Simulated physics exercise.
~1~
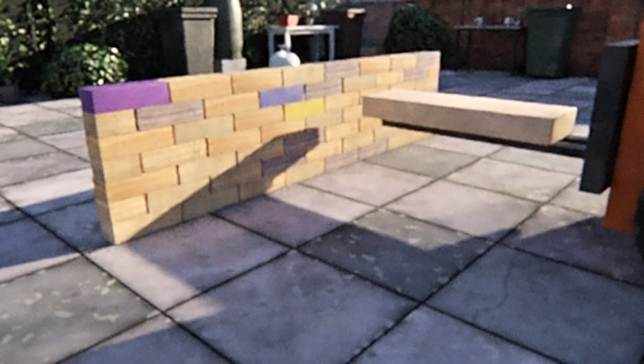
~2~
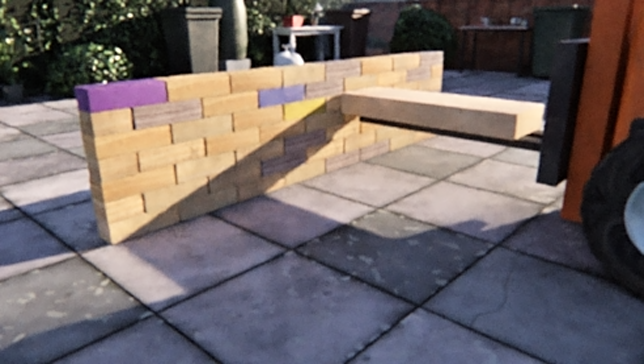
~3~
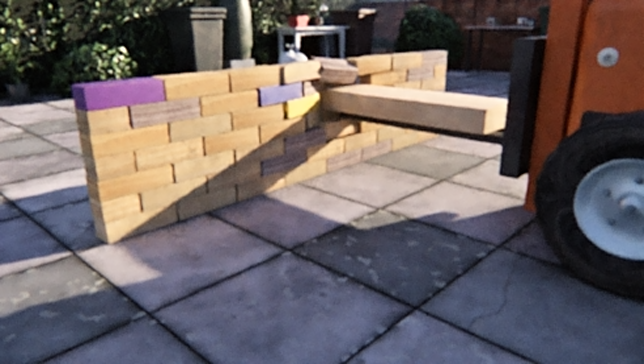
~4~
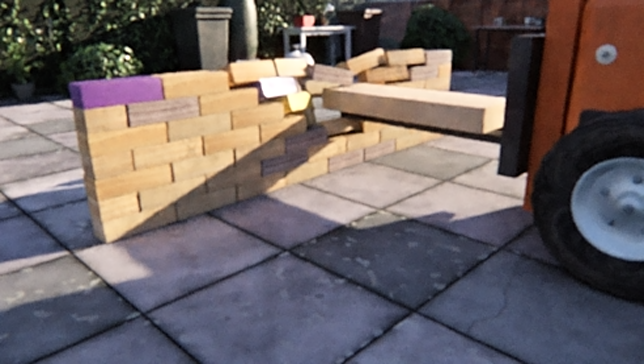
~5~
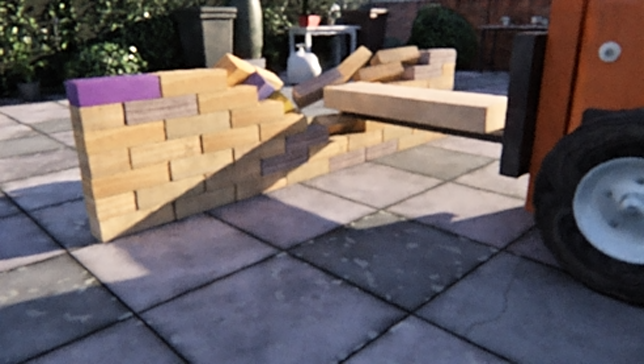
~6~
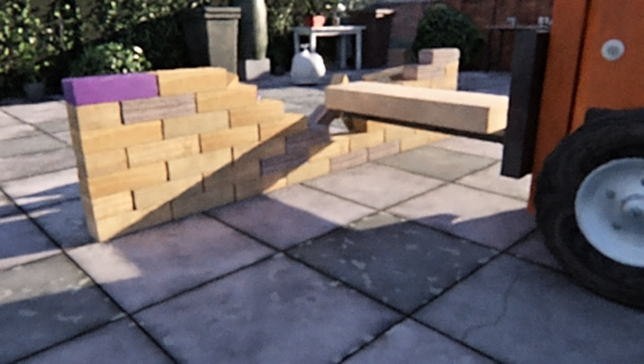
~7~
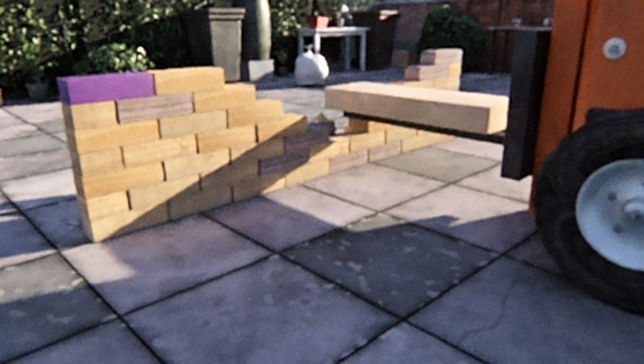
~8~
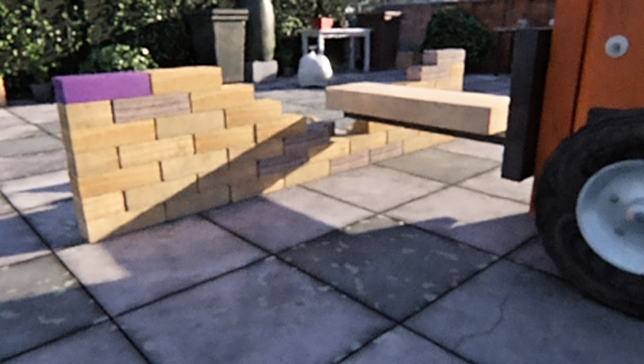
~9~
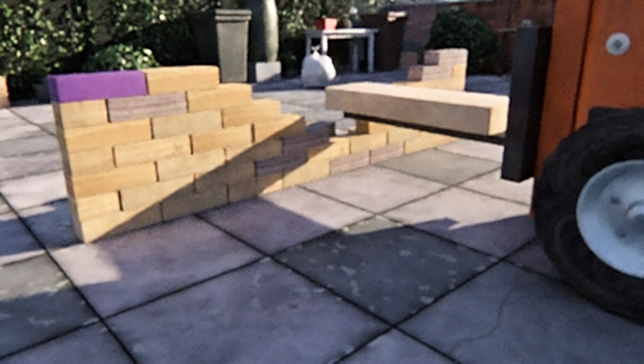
On a sunlit paved patio, an orange lift truck pushed a long pale block leftward into a low wall of wooden pieces, and the upper middle tipped and fell away behind, leaving a wide gap while the purple piece stayed on the left end.
